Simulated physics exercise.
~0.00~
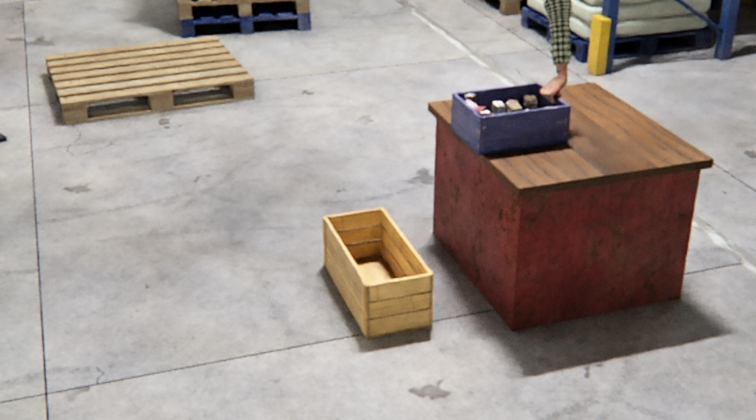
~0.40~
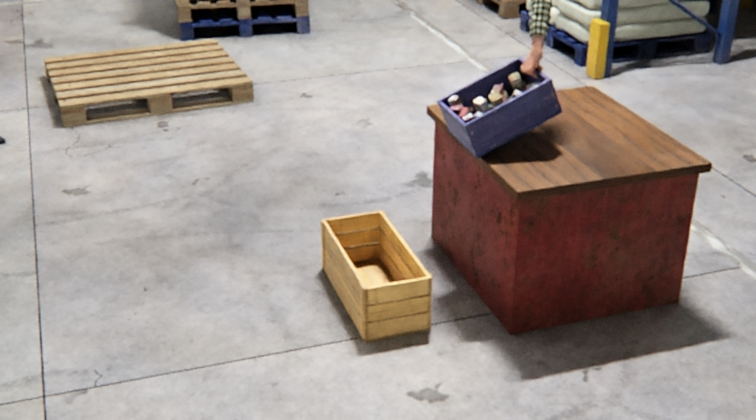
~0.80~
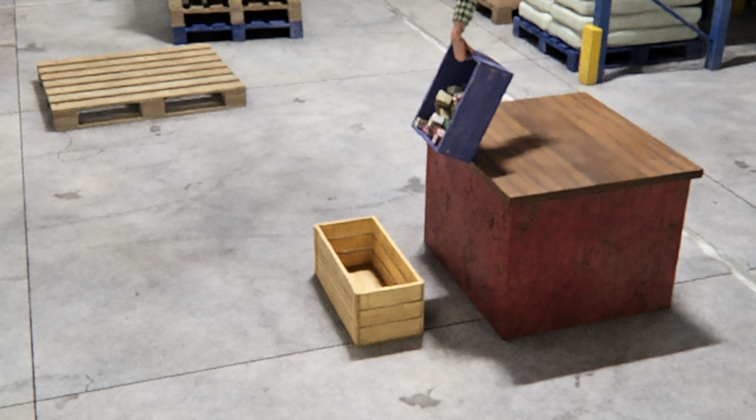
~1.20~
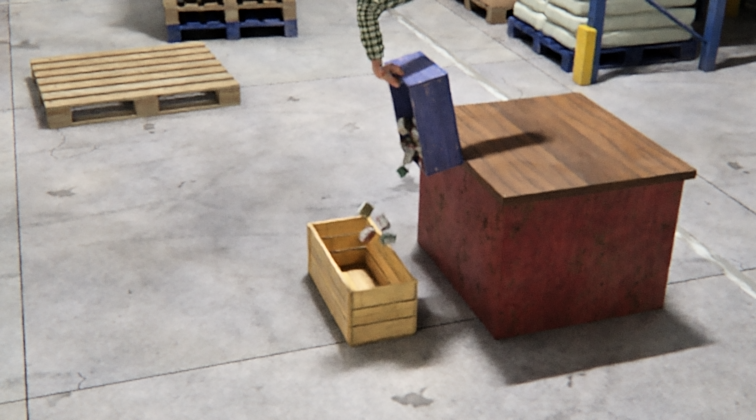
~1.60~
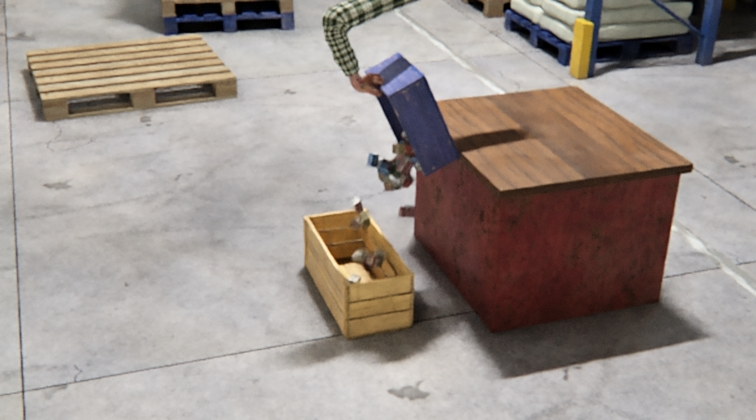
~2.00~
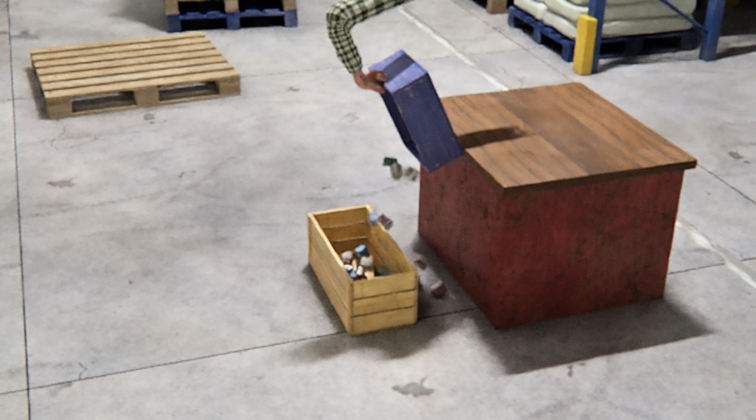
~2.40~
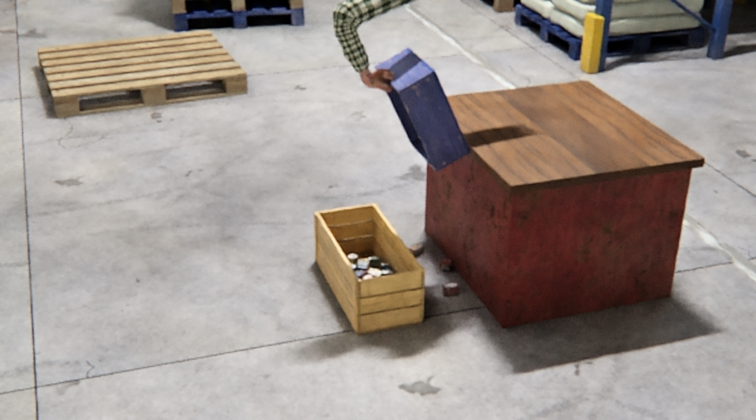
A blue crate full of small cartons sits on a red bench with a brown wooden top, seen from above in a warehouse with a grey concrete floor. An open pale wooden box stands on the floor to the left, with pallets behind. A hand in a checked sleeve lifts the back of the crate and tips it steeply leftward over the bench's edge. The cartons slide out and tumble down, most dropping into the box while a few fall between it and the bench. The hand holds the crate tilted as the last pieces settle, most inside the box and a few on the floor.
